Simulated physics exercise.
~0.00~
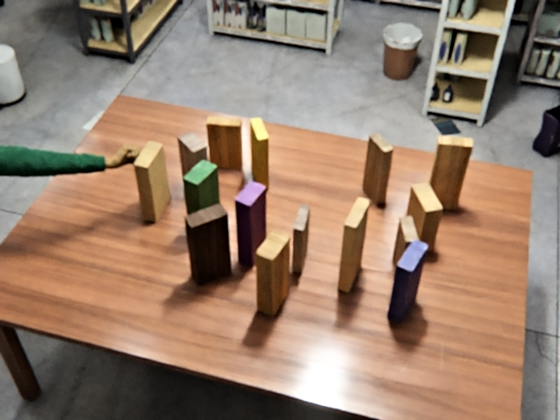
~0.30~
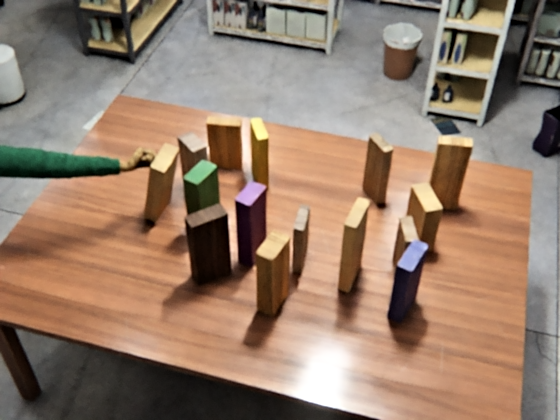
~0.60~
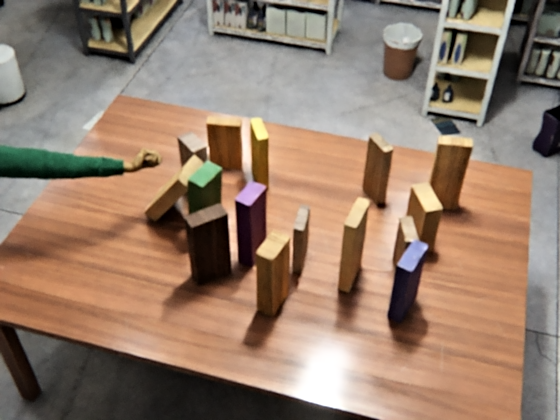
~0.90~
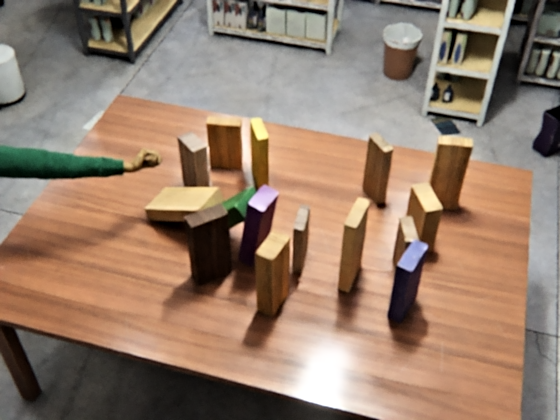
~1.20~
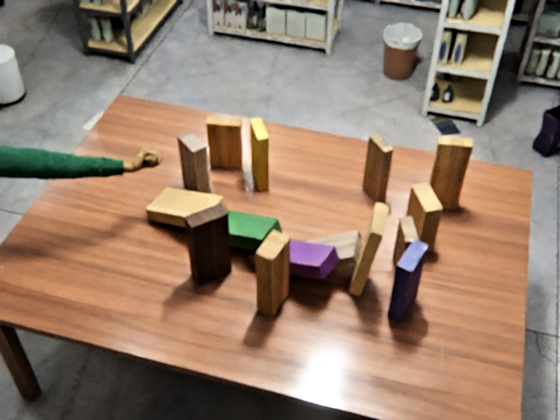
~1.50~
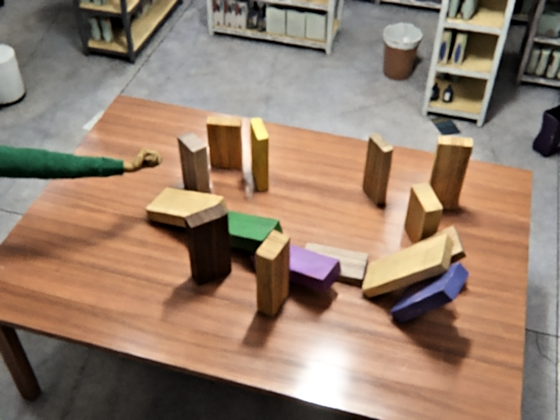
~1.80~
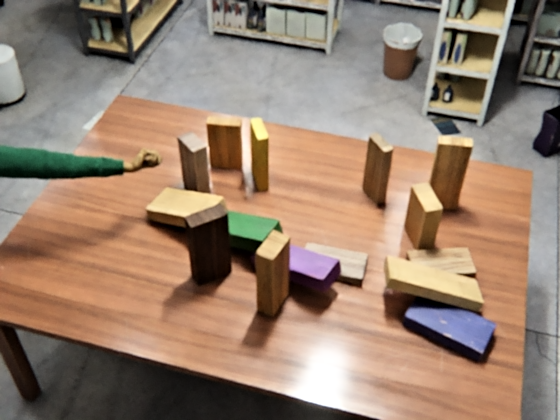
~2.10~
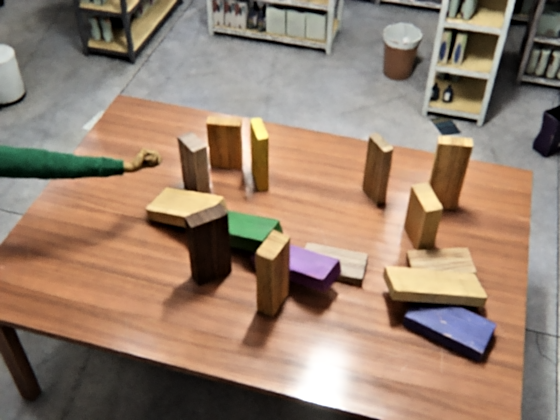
A green-sleeved arm reaches in from the left over a brown wooden table, seen from above in a room with shelves and a bin behind, and tips a pale wooden block standing among many upright ones. The pale block leans right and drops against the green block, which topples toward the purple one. The purple block falls, and a small brown block beyond it goes down too. A tall tan block then tips into the blue block at the right, and a small block beside them also falls. Finally the blue and purple blocks lie flat, while the yellow block and several others still stand.
